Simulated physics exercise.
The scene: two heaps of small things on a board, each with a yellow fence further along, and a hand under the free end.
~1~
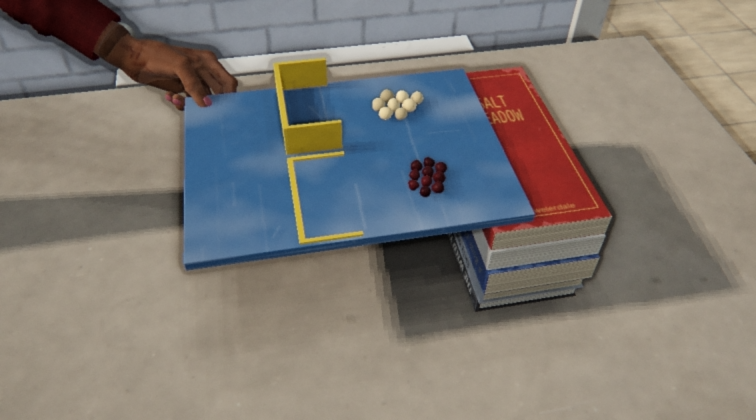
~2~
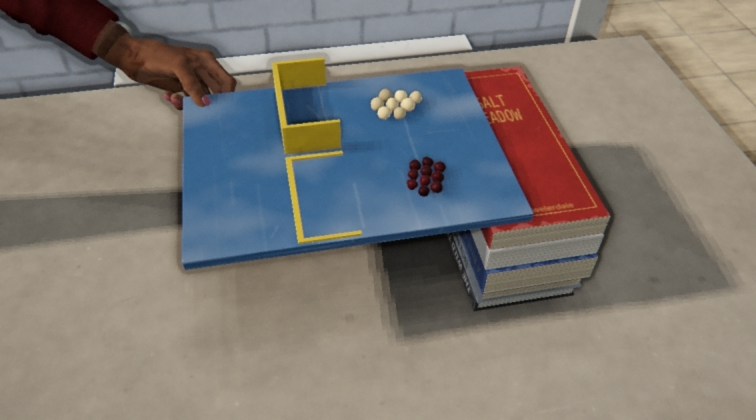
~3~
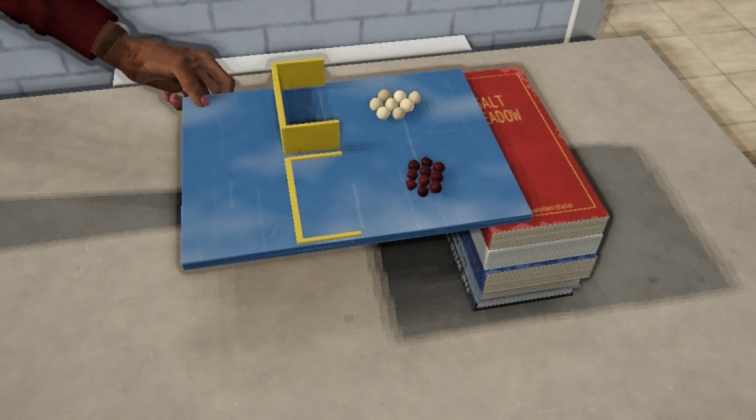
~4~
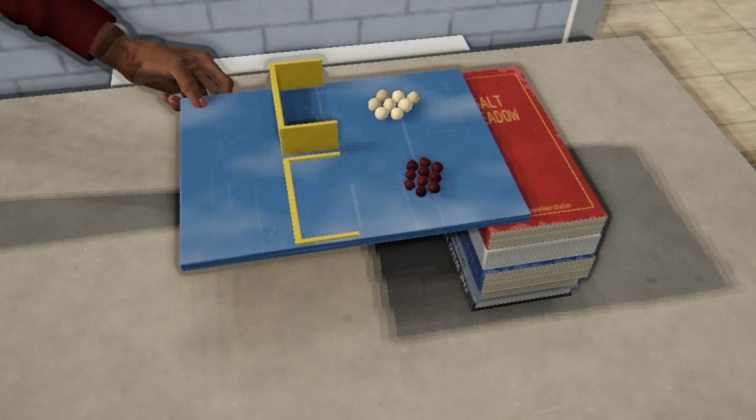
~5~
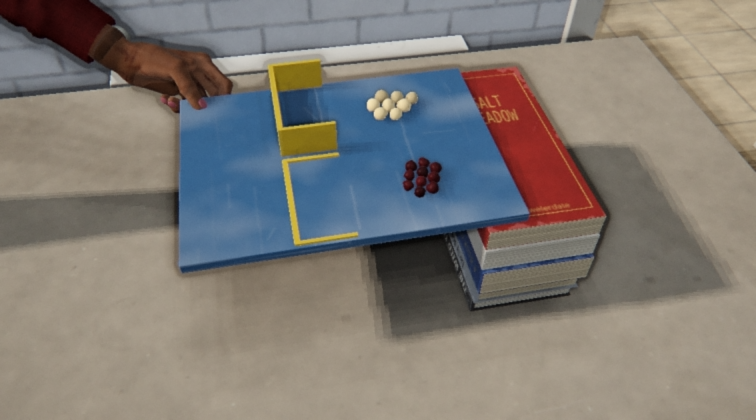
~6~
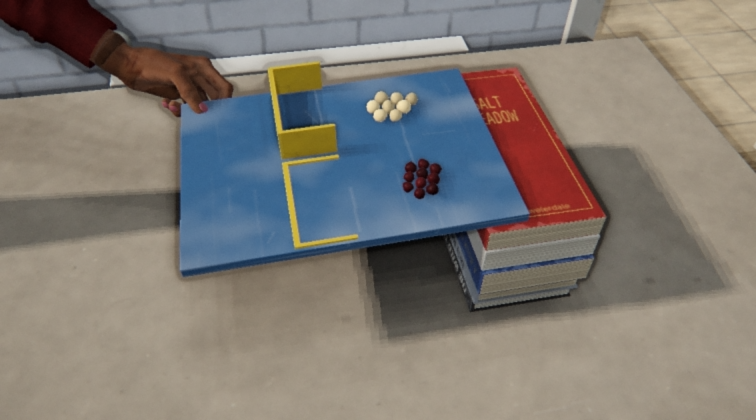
The footage shows a hand holding the left end of a blue board resting on stacked books, with clusters of cream and dark red balls beside yellow barriers; the held end lowers very slightly while both clusters stay put.
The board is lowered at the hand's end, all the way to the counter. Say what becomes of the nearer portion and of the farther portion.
Here the nearer portion gets over its bar, and the farther portion is stopped by its bar.
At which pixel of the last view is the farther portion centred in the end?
Close to (304, 172).
Then, 0.73 s on from there, board sloping at 16°; nearer portion on its way down; farther portion on its way down.
Then, 1.37 s on from there, board sloping at 28°; nearer portion the whole lot past its bar; farther portion has reached its bar.
Then, 1.92 s on from there, board resting at 29°; nearer portion the whole lot past its bar; farther portion has reached its bar.
In the end, board resting at 29°; nearer portion the whole lot past its bar; farther portion gathered behind its bar.
